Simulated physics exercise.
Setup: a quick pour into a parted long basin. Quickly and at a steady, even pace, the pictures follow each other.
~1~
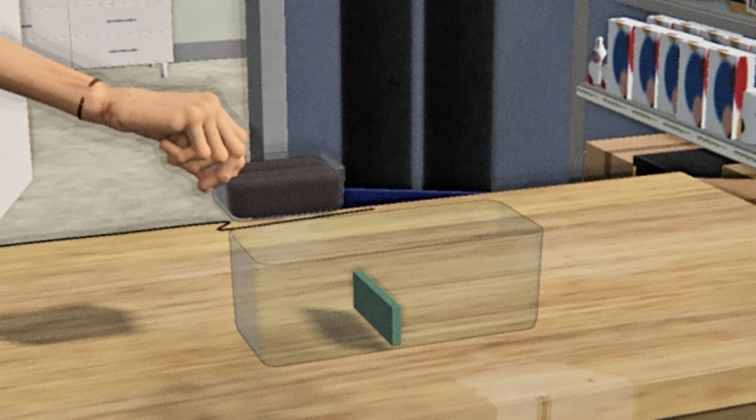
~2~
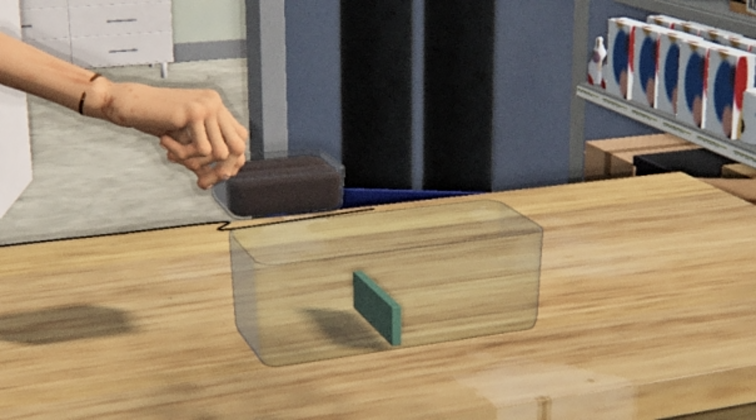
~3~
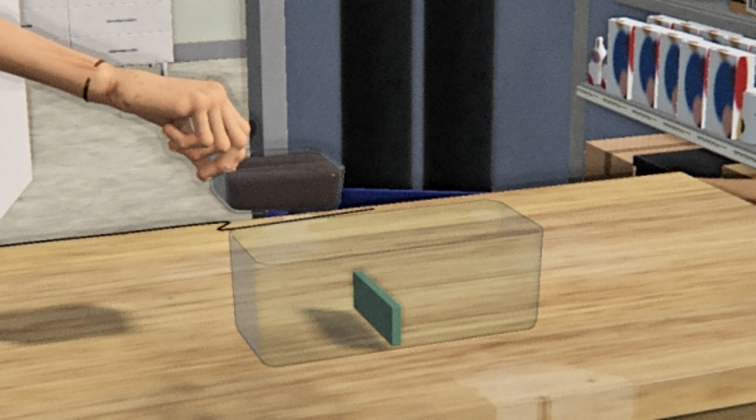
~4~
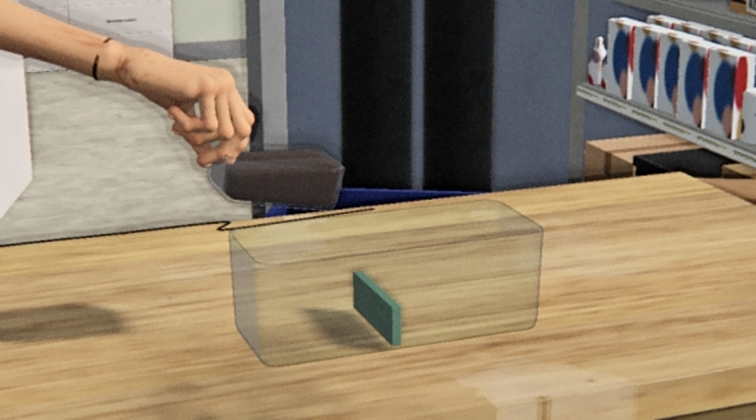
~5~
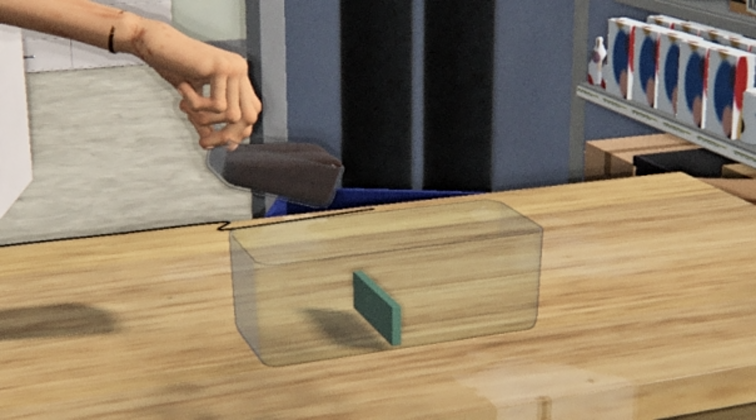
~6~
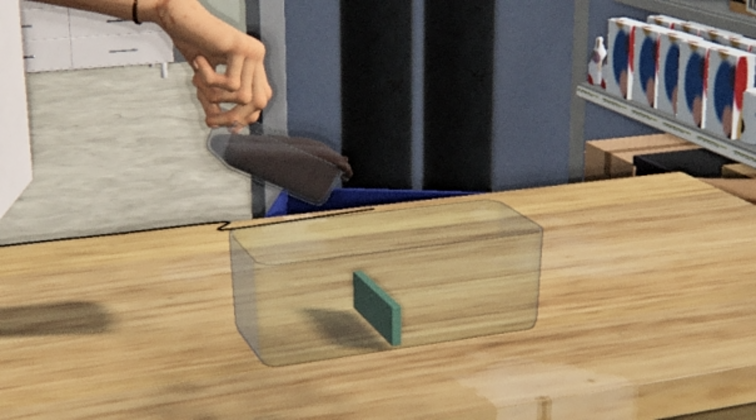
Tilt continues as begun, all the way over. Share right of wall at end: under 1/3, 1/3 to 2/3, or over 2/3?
Over 2/3.
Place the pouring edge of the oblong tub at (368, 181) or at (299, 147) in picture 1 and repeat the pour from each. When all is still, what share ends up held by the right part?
Near 95 in a hundred first, near 70 in a hundred second.
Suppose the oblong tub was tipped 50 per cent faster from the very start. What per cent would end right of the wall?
About 85 %.
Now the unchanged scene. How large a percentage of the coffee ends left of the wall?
Around 15 percent.
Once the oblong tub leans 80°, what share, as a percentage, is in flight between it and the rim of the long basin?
It's close to 45 percent.
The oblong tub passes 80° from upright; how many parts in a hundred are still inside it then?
I'd reckon near 15 percent is still held at that tilt.
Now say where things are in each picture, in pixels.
The first frame shows tilt 0°; pouring edge (333, 161); surface from (219, 176) to (330, 165); the long basin's rim runs from (242, 249) to (521, 216); the wall's top is at (376, 290).
The second frame shows tilt 1°; pouring edge (333, 161); surface from (219, 175) to (329, 164).
The third frame shows tilt 5°; pouring edge (333, 161); surface from (218, 171) to (328, 161).
The fourth frame shows tilt 11°; pouring edge (332, 161); surface from (218, 164) to (329, 157).
The fifth frame shows tilt 18°; pouring edge (332, 161); surface from (217, 155) to (328, 156); 3 per cent is over the edge.
The sixth frame shows tilt 28°; pouring edge (331, 162); surface from (218, 142) to (321, 150); 9 per cent is over the edge.
A moment on, the oblong tub is tipped on its side and 14 per cent is still to pour, 4 is left of the wall and 37 right of it.
Next, the oblong tub is tipped on its side and 3 per cent is still to pour, 7 is left of the wall and 85 right of it.
Then the oblong tub is tipped on its side and 0 per cent is still to pour, 12 is left of the wall and 86 right of it.
Later the oblong tub is tipped on its side and 0 per cent is still to pour, 13 is left of the wall and 86 right of it.
In the end 13 per cent lies left of the wall, 86 right of it and 1 outside.
